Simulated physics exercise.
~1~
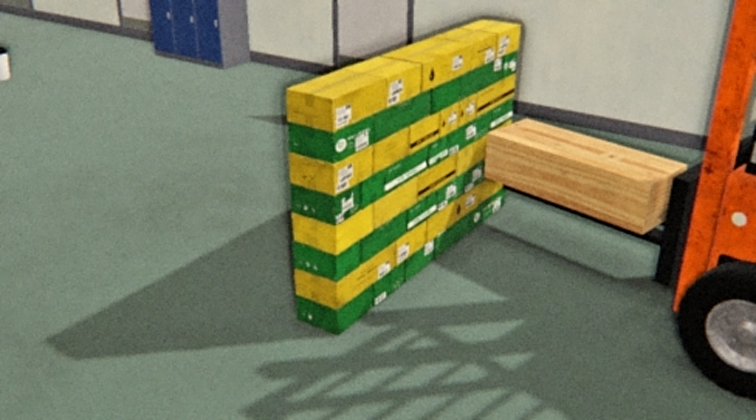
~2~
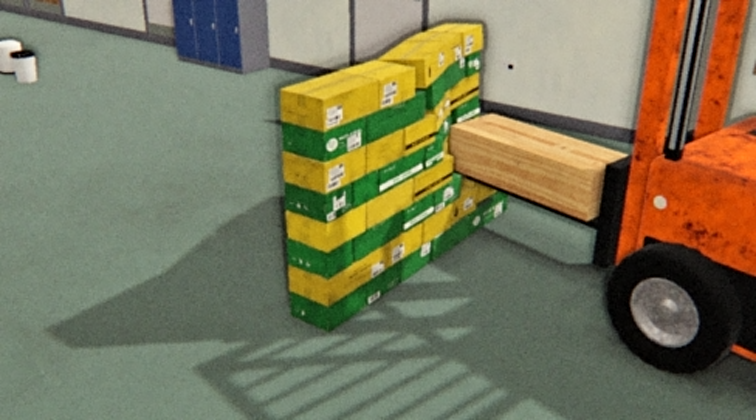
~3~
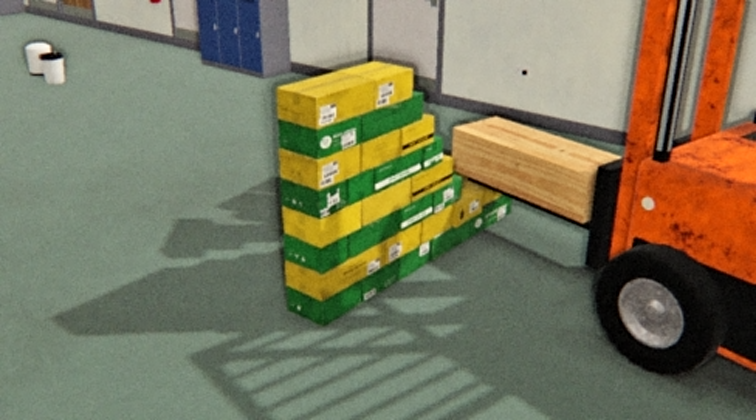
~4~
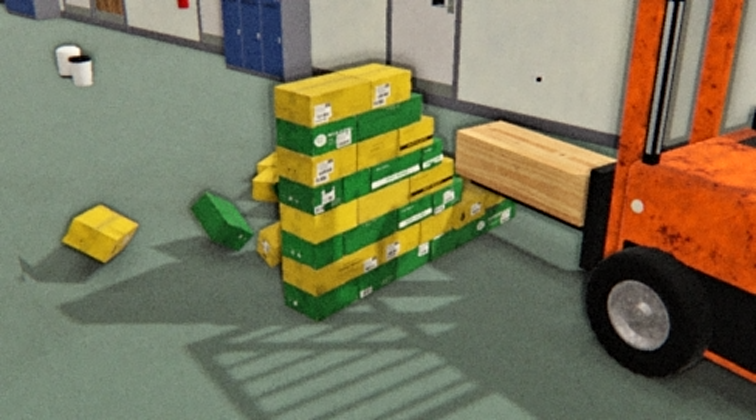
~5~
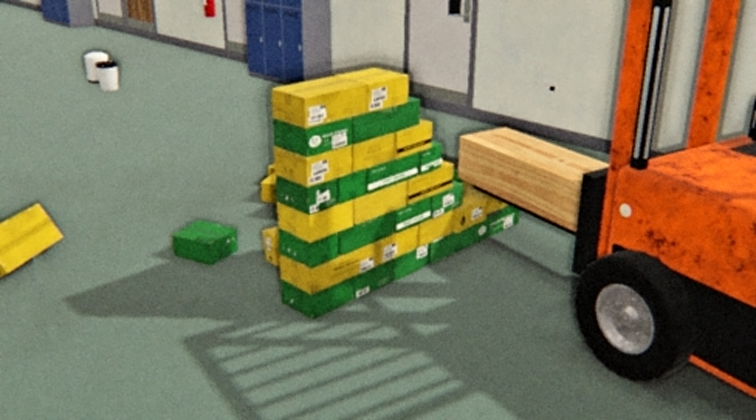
In this clip, an orange forklift carrying a wooden crate pushes into the right end of a stacked wall of yellow and green boxes, knocking the upper ones off behind it; a few tumble across the floor to the left, while the stepped remainder stays standing.
